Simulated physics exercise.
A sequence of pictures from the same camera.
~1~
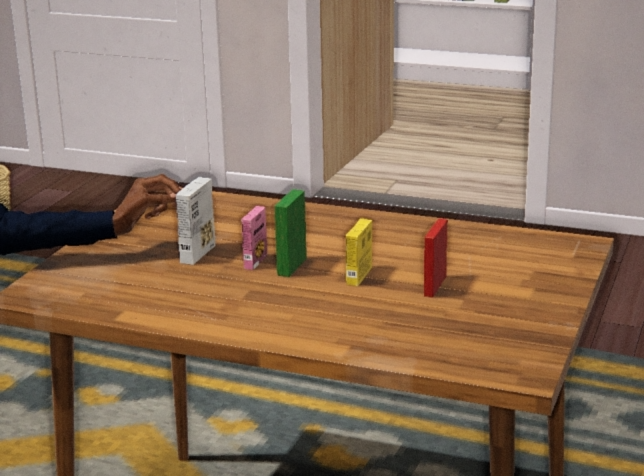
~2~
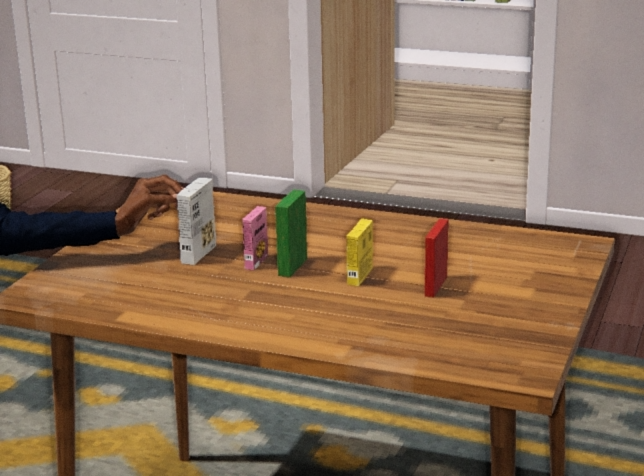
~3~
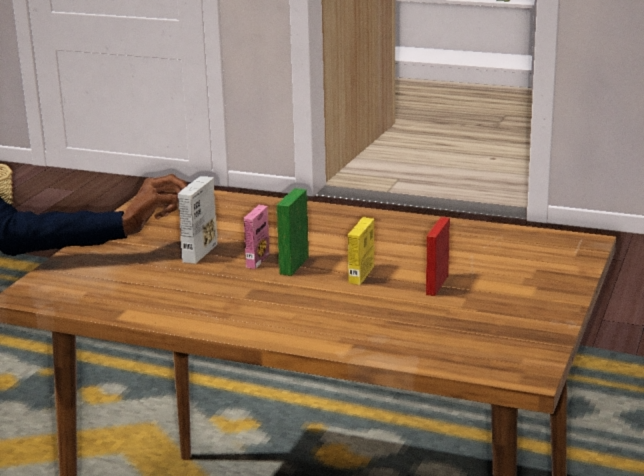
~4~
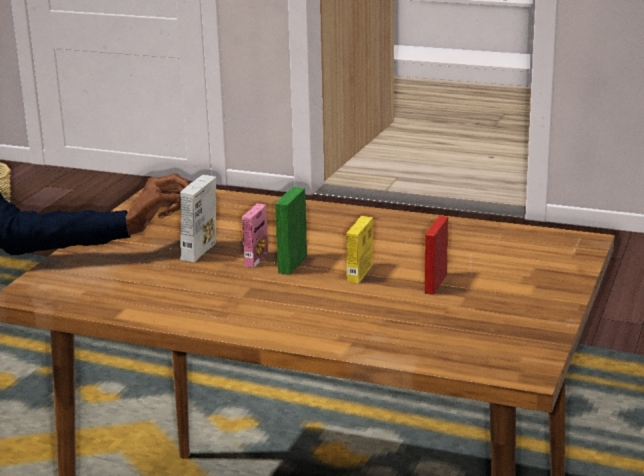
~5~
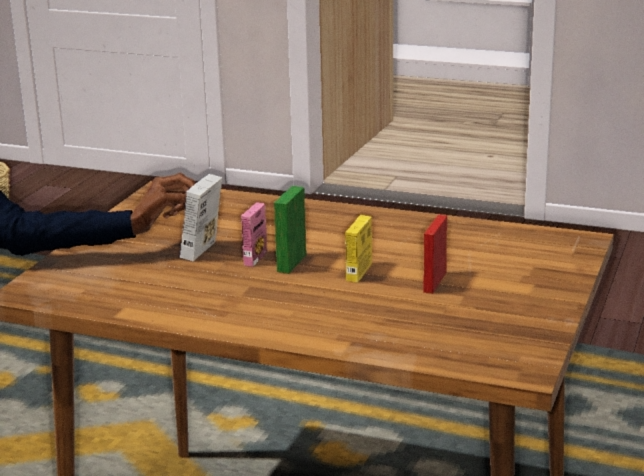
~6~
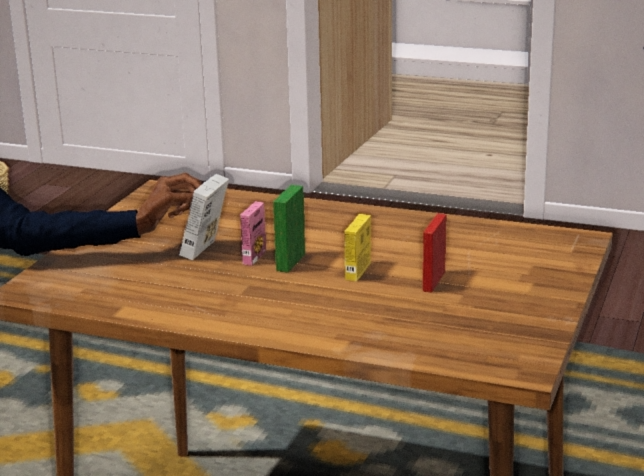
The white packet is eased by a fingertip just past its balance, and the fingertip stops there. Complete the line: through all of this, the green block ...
It is knocked down.
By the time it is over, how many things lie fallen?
The total comes to 5.
Then, 0.30 s after the last picture, white packet 69° over; pink packet tipped 32° from how it was.
Then, 0.60 s after the last picture, white packet 90° over; green block tipped 54° from how it was near (321, 241); pink packet tipped 67° from how it was.
Then, 0.70 s after the last picture, white packet 90° over; green block on its side near (331, 257); yellow packet on its side; pink packet tipped 72° from how it was.
Then, 0.90 s after the last picture, white packet 90° over; green block on its side near (333, 262); yellow packet on its side; pink packet tipped 73° from how it was.
At rest, tipped over on the table, yellow packet, pink packet and green block. Seen from the same camera at the end, green block near (333, 262).
